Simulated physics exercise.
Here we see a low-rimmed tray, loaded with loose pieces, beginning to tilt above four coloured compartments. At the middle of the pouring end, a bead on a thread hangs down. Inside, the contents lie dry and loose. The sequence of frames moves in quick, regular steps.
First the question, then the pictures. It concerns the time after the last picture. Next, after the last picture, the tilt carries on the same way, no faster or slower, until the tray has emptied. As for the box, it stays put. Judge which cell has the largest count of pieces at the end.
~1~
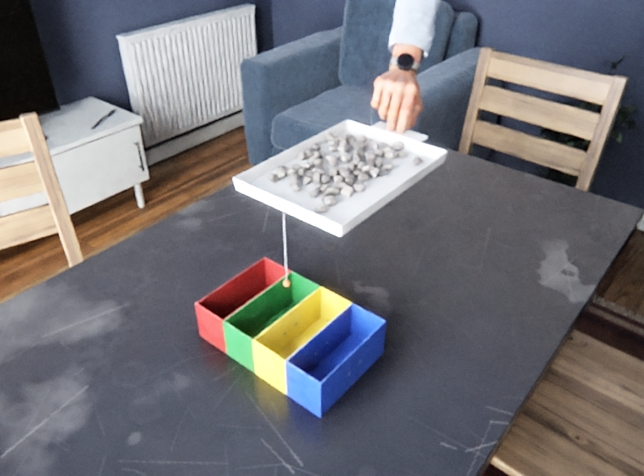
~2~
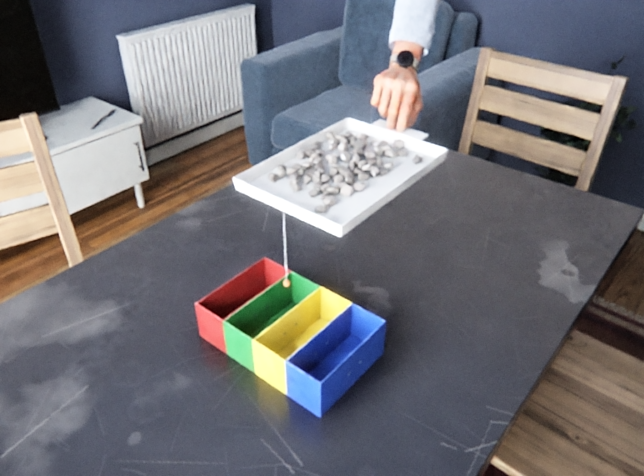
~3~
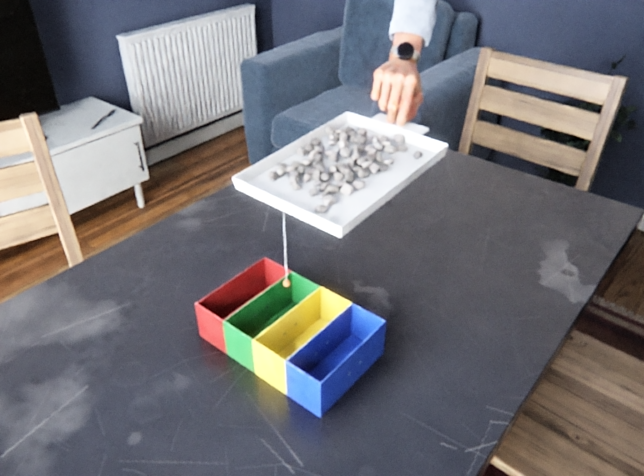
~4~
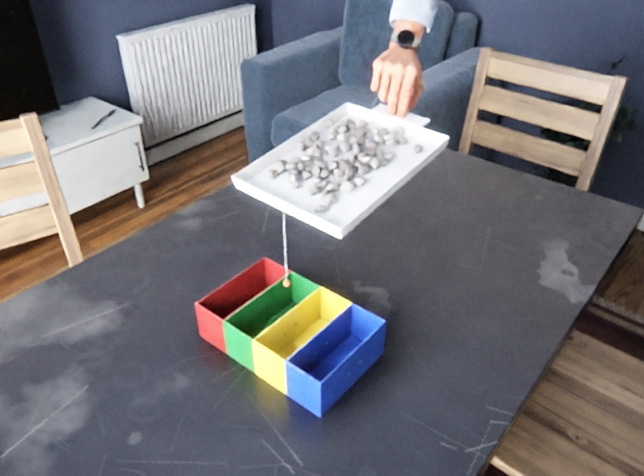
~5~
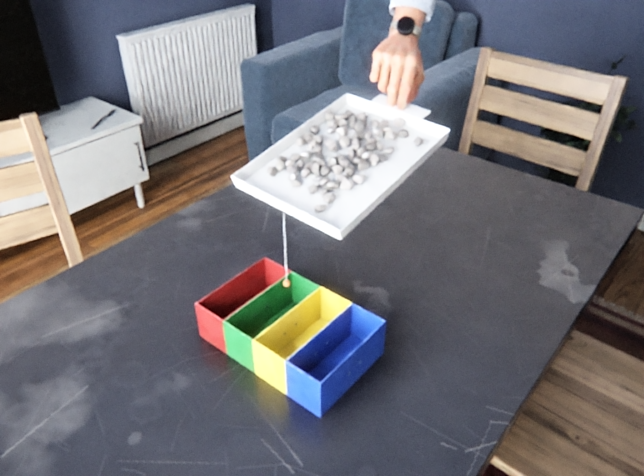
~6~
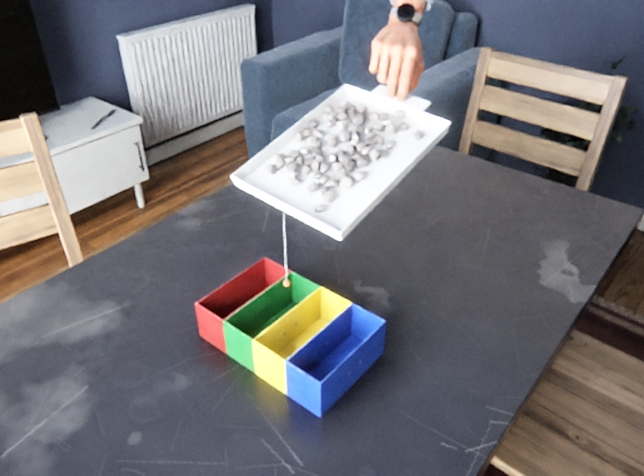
Largest count: Yellow.
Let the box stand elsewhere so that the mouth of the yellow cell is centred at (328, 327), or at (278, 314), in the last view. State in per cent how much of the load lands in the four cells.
Close to 100 per cent, followed by close to 90 per cent.
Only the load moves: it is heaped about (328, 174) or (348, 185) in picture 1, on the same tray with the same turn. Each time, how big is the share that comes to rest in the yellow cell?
Respectively 50 and 50 in a hundred.
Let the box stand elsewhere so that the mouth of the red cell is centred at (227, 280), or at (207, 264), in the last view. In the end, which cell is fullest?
Taking the two placings in order, you'd get the blue one and then the blue one.
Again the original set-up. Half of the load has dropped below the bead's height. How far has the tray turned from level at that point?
About 100 degrees.
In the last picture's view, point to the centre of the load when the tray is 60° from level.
The load is centred about (311, 203).
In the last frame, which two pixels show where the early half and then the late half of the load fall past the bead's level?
Points: About (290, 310), then about (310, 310).
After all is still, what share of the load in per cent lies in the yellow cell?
Around 50 percent.
Soon after the last picture, tray tipped steeply; nearly all on the tray; a small part falling or outside the box.
A little later, tray tipped right over; about half on the tray; about a quarter in the yellow cell; a small part in the green cell; a stray few in the blue cell; about a quarter falling or outside the box.
Later still, tray tipped past a quarter turn; about half in the yellow cell; about a quarter in the green cell; about a quarter in the blue cell; a stray few in the red cell; a small part falling or outside the box.
At rest, tray tipped past a quarter turn; about half in the yellow cell; about a quarter in the green cell; about a quarter in the blue cell; a stray few in the red cell; a small part outside the box.
